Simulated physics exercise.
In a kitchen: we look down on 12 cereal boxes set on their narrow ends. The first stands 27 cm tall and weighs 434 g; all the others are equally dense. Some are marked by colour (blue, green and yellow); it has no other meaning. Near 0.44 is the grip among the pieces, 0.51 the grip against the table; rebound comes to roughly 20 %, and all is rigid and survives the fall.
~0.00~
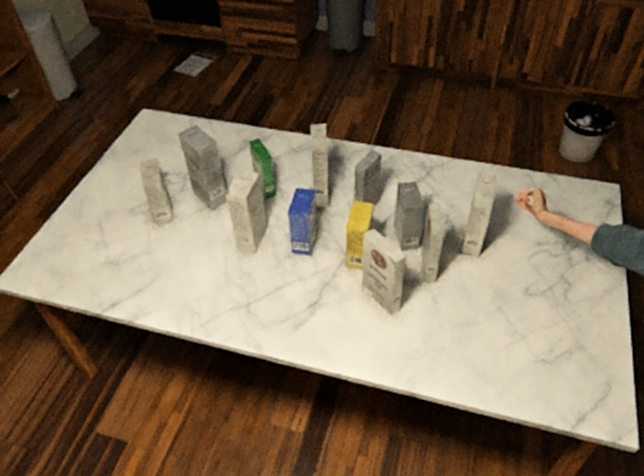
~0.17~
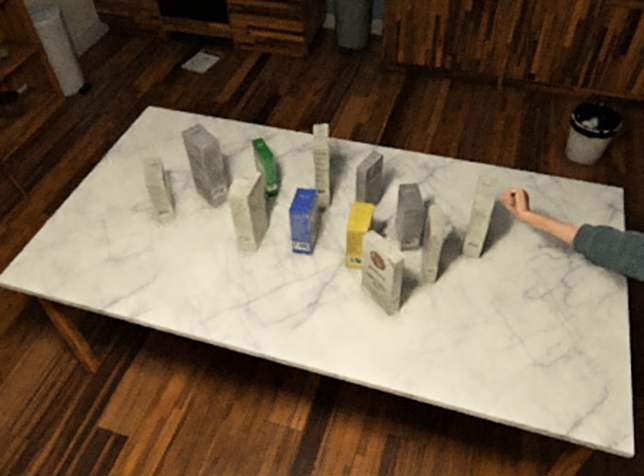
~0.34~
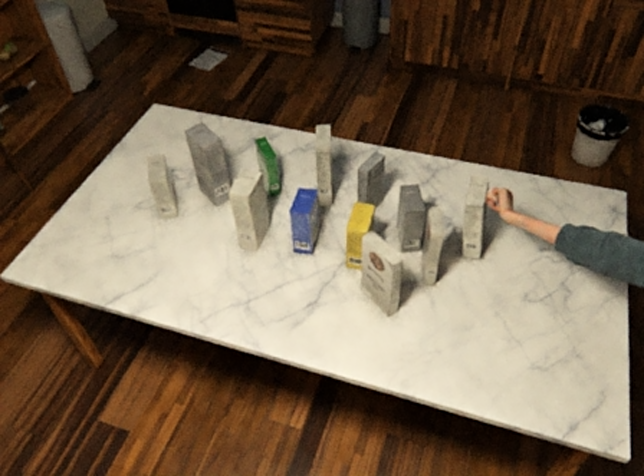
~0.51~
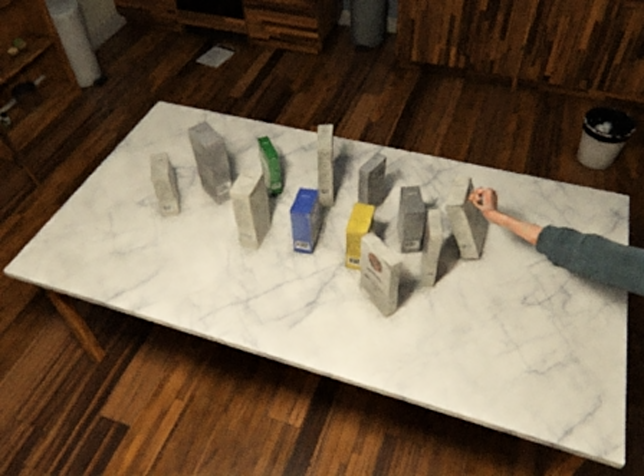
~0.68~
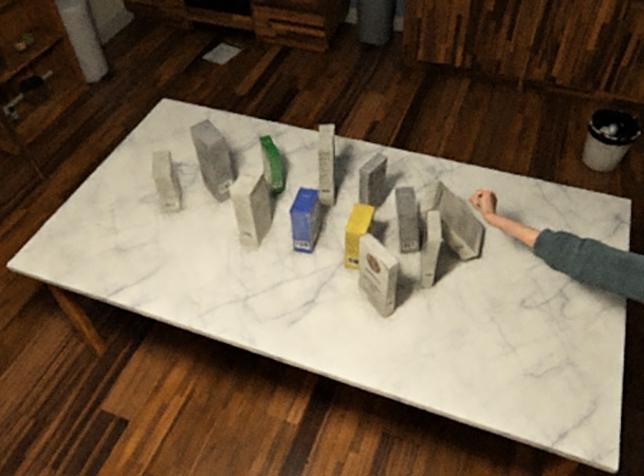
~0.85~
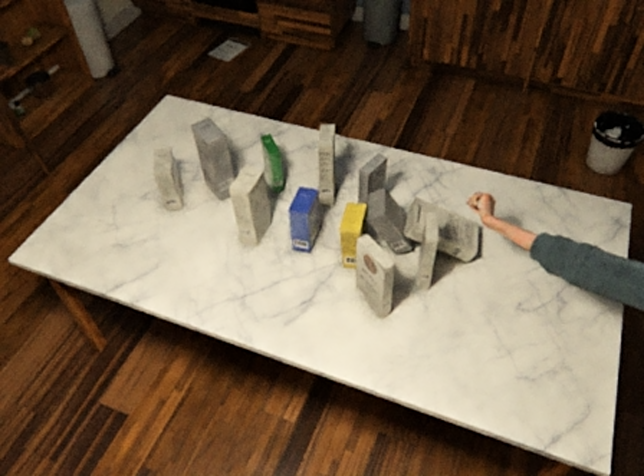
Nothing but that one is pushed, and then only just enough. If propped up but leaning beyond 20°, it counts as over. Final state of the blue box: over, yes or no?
Yes.
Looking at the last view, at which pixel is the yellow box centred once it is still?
In the final picture its centre lies roughly at (323, 239).
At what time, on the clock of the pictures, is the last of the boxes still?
At about 2.5 s.
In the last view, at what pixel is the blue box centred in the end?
In the last picture it comes to a stop at about (271, 226).
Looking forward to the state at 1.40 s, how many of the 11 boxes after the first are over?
I count 3 at that moment.
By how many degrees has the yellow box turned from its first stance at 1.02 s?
I'd put it at roughly 30 degrees away from its starting angle.
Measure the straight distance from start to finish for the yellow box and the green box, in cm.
Yellow shifts close to 10 cm and green close to 0 cm.
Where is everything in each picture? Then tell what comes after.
In the first frame (pixels give the middle of a visible side; the camera moves round a little), finger (523, 198) 8 cm from the first box; blue box (300, 235); yellow box (356, 250); green box (269, 178); none of the others has stirred.
The second frame shows finger (507, 197) 26 mm from the first box; blue box (300, 235).
The third frame shows finger (491, 197) pushing; blue box (301, 235); none of the others has stirred.
The fourth frame shows finger (476, 196) pushing; blue box (301, 234); none of the others has stirred.
The fifth frame shows finger (476, 198) stopped; blue box (301, 234); steepest lean 6°, the box at (409, 234); one has shifted.
The sixth frame shows finger (474, 201) stopped; blue box (300, 233); yellow box (351, 250) 4° from how it stood; green box (277, 174); steepest lean 32°, the box at (391, 235); 1 of the 11 other boxes over, 2 disturbed in all.
After 1.02 s, 2 of the 11 other boxes over; blue box unmoved; yellow box 28° from how it stood.
After 1.40 s, 3 of the 11 other boxes over; blue box 39° from how it stood; yellow box 61° from how it stood.
After 1.96 s, 4 of the 11 other boxes over; blue box 68° from how it stood; yellow box 68° from how it stood.
In the end (2.5 s), 4 of the 11 other boxes over; blue box lying flat; yellow box 69° from how it stood; green box unmoved. Seven left standing. From the last view, middles, blue box near (271, 226), yellow box near (323, 239).
